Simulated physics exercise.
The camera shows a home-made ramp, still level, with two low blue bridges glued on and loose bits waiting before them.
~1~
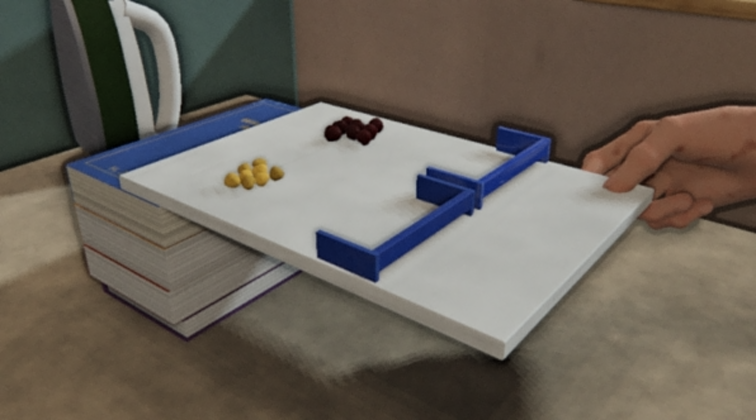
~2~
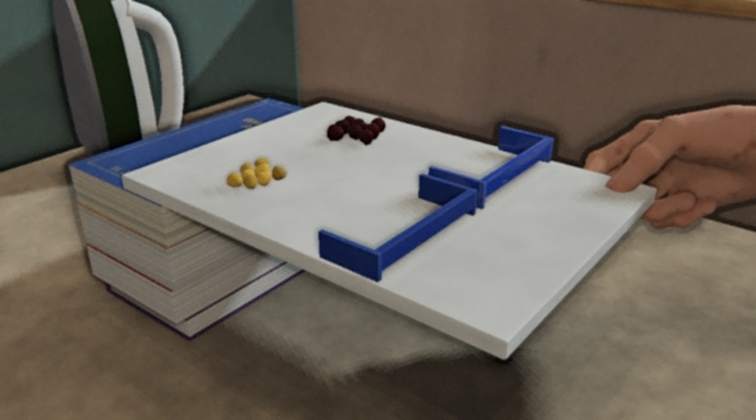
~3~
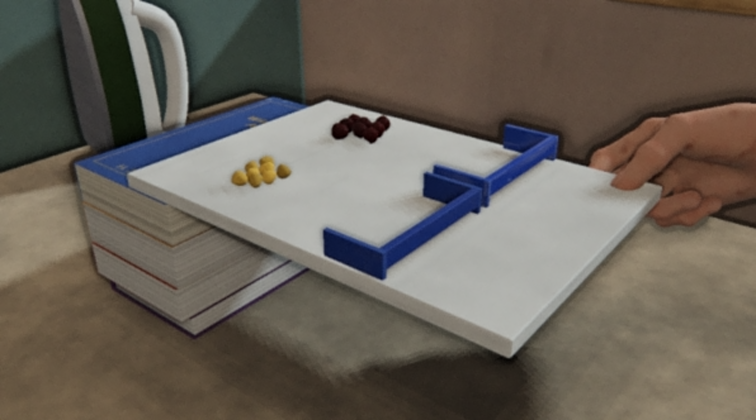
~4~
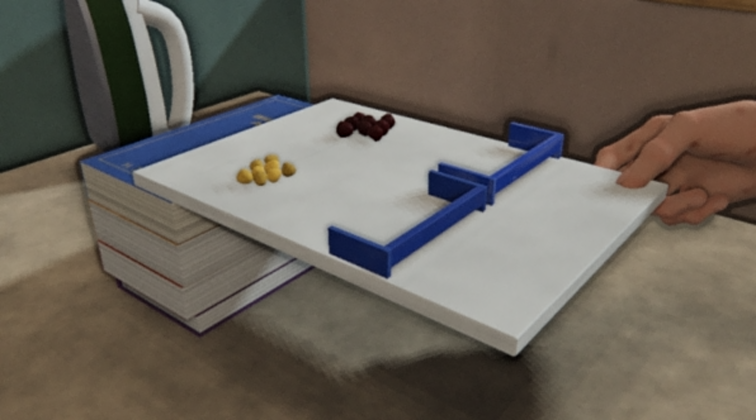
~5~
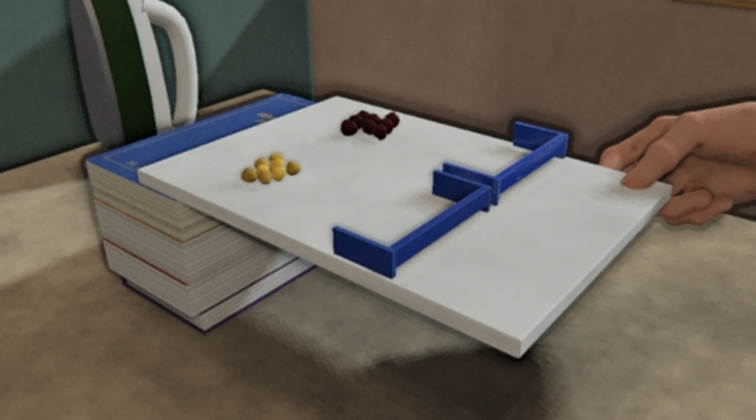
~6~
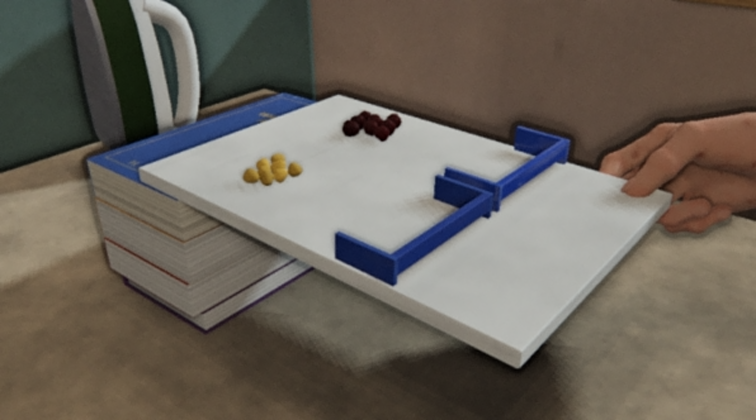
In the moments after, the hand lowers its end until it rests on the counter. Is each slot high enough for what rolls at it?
At the end, the front batch is penned in; the back batch is penned in.
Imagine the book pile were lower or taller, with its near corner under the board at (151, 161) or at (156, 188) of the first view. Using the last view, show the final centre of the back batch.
Case 1 at (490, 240), case 2 at (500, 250).
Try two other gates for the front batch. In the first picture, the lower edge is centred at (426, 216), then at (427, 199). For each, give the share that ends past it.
100 %, then 100 %.
Then, 0.35 s later than the last frame, board sloping at 10°; front batch where it was; back batch where it was.
Then, 0.80 s later than the last frame, board sloping at 20°; front batch on its way down; back batch on its way down.
Then, 1.28 s later than the last frame, board resting at 27°; front batch has reached its gate; back batch has reached its gate.
When it is over, board resting at 27°; front batch gathered behind its gate; back batch gathered behind its gate.
